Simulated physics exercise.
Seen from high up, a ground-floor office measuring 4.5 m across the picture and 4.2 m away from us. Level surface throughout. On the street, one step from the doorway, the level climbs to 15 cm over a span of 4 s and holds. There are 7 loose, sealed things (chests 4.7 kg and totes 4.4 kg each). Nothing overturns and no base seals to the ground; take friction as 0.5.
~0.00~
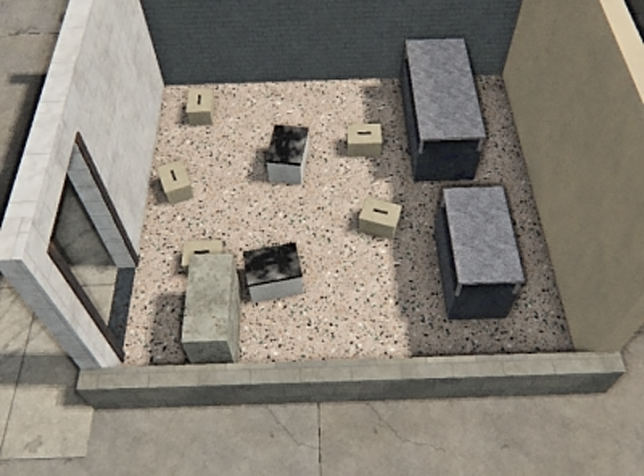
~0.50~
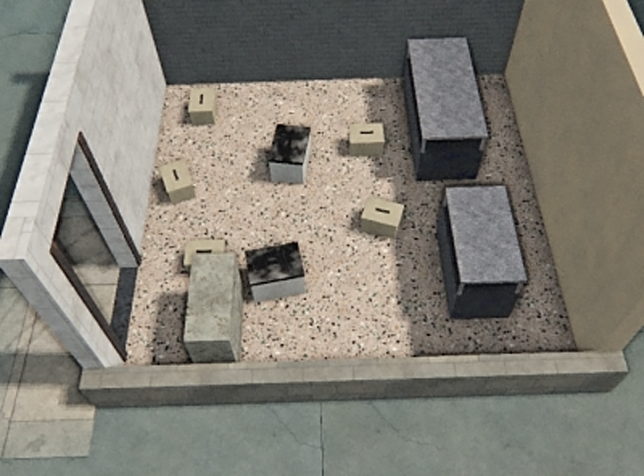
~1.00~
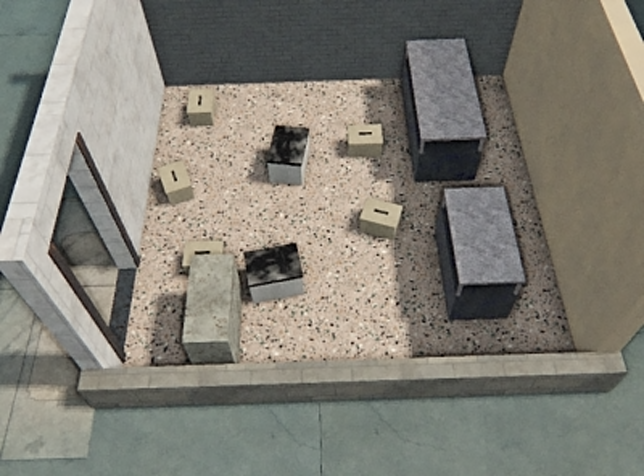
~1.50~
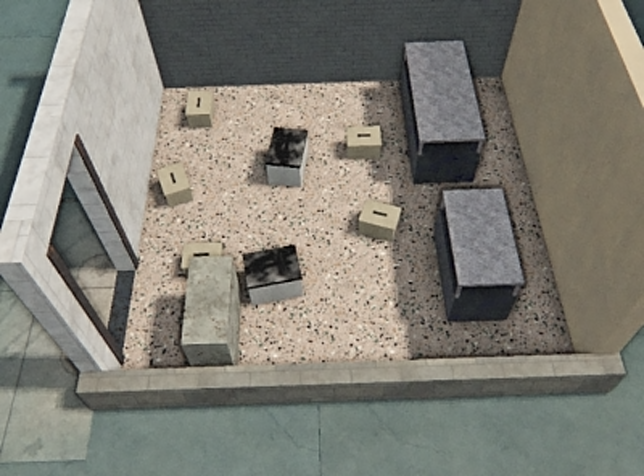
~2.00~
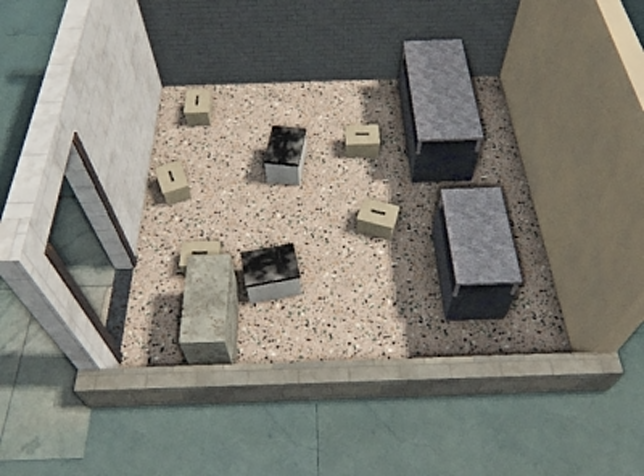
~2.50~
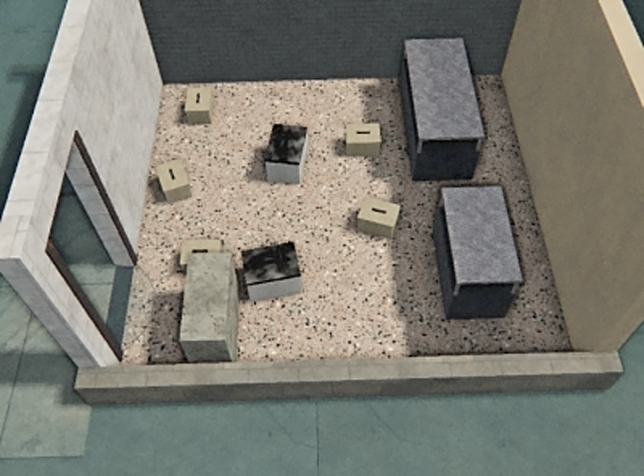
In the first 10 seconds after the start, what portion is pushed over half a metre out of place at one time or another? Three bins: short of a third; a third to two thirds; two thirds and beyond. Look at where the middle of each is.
Bin: A third to two thirds.
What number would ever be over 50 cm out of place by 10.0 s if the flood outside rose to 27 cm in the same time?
6.
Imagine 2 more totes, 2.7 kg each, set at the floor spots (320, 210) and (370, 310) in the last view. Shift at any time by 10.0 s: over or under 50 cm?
Note: Item 1 above threshold; item 2 below threshold.
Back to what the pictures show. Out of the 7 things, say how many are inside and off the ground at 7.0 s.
It comes to 0 of them.
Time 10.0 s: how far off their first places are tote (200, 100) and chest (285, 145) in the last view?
They've ended up 0 cm and 140 cm away, in that order.
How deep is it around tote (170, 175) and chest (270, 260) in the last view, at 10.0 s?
I'd put it at 3 cm and 2 cm respectively.
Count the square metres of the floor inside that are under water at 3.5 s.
Somewhere around 1.0 m2, roughly.
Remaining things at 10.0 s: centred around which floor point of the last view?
The average lands around (295, 151).
After 3.5 s 0 of 7 are over 50 cm from their spots; 0 afloat.
After 4.5 s 1 of 7 are over 50 cm from their spots; 0 afloat.
After 7.0 s 1 of 7 are over 50 cm from their spots; 0 afloat.
After 10.0 s 3 of 7 are over 50 cm from their spots, and 3 have been at some point; 3 afloat.
